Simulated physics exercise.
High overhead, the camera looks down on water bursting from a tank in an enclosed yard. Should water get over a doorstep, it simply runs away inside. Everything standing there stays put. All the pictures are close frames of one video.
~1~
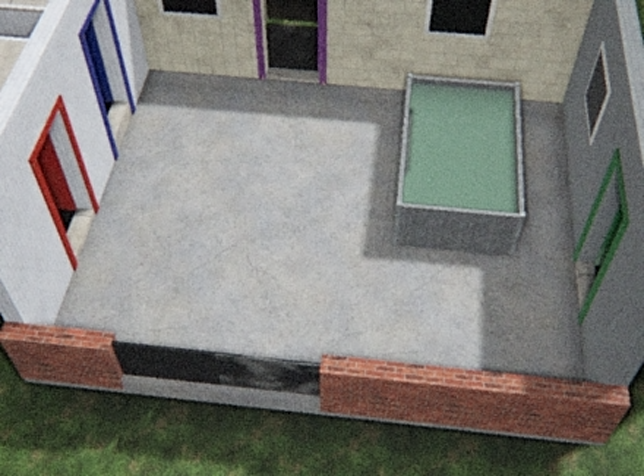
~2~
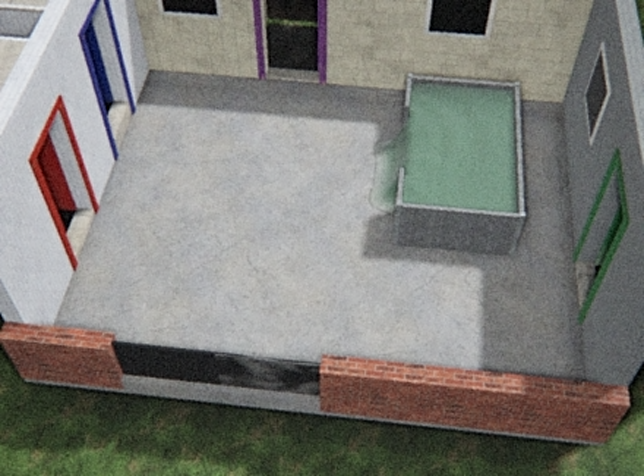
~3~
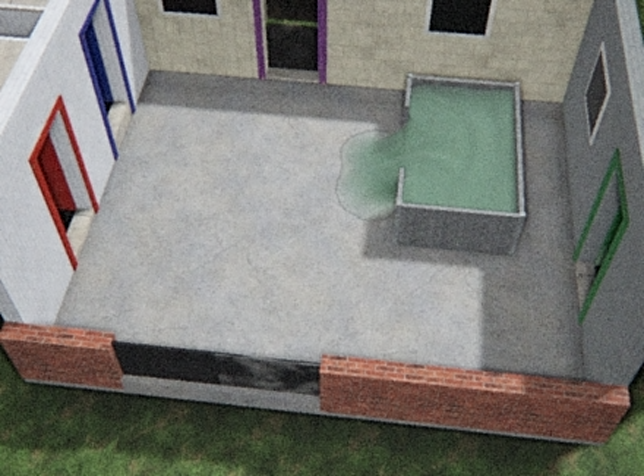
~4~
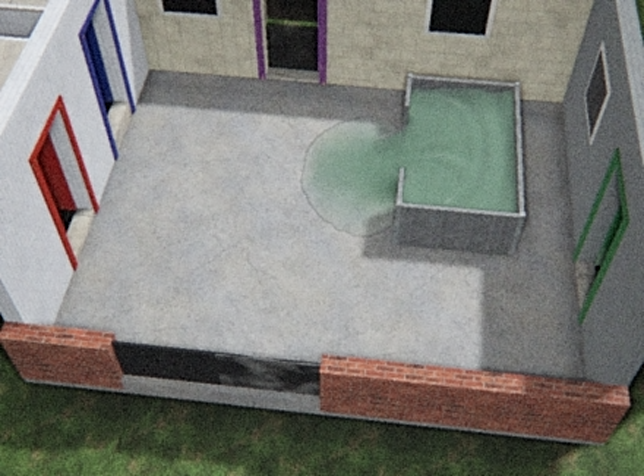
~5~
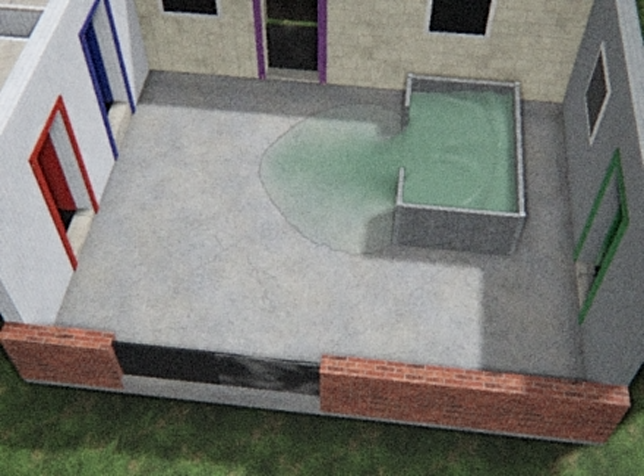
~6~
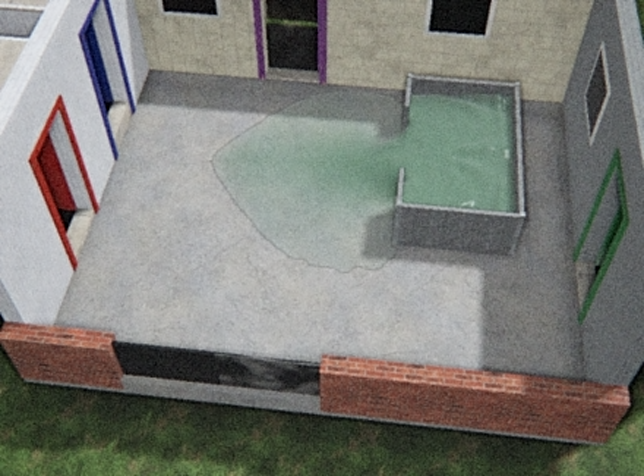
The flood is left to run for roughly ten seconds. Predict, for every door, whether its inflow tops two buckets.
Blue door: Does not top two buckets; red door: Tops two buckets; purple door: Tops two buckets; green door: Tops two buckets.
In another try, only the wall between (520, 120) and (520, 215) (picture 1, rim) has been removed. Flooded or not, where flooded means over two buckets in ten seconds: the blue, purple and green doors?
Going door by door, blue falls below the limit, then purple falls below the limit, then green overflows.
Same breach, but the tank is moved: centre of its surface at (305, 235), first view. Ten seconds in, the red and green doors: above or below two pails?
Result: Red tops the limit; green stays inside the limit.
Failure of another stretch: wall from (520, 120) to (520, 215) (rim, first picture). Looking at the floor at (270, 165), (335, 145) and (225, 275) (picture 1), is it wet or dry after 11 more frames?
Result, in sequence: Spared by the spill, spared by the spill, spared by the spill.
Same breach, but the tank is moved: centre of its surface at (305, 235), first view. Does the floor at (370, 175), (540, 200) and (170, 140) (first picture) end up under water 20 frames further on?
Going through the three spots in turn: Stays untouched, stays untouched, gets wet.
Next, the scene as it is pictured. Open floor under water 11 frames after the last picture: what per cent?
Estimate: Some 60 in a hundred.
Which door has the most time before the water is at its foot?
It's the door marked green.
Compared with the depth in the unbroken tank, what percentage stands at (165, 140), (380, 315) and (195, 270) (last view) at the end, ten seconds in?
Roughly 10 per cent, 6 per cent and 12 per cent.
A moment on, water covers 45 % of the floor; the blue door wet at the sill, nothing in, the red door not reached, the purple door under two buckets in, the green door not reached.
Next, water covers 60 % of the floor; the blue door wet at the sill, nothing in, the red door under two buckets in, the purple door over two buckets in, the green door not reached.
Then, water covers 60 % of the floor; the blue door wet at the sill, nothing in, the red door over two buckets in, the purple door over two buckets in, the green door not reached.
Later, water covers 80 % of the floor; the blue door wet at the sill, nothing in, the red door over two buckets in, the purple door far over two buckets in, the green door not reached.
In the end, water covers 100 % of the floor; the blue door wet at the sill, nothing in, the red door far over two buckets in, the purple door far over two buckets in, the green door over two buckets in.
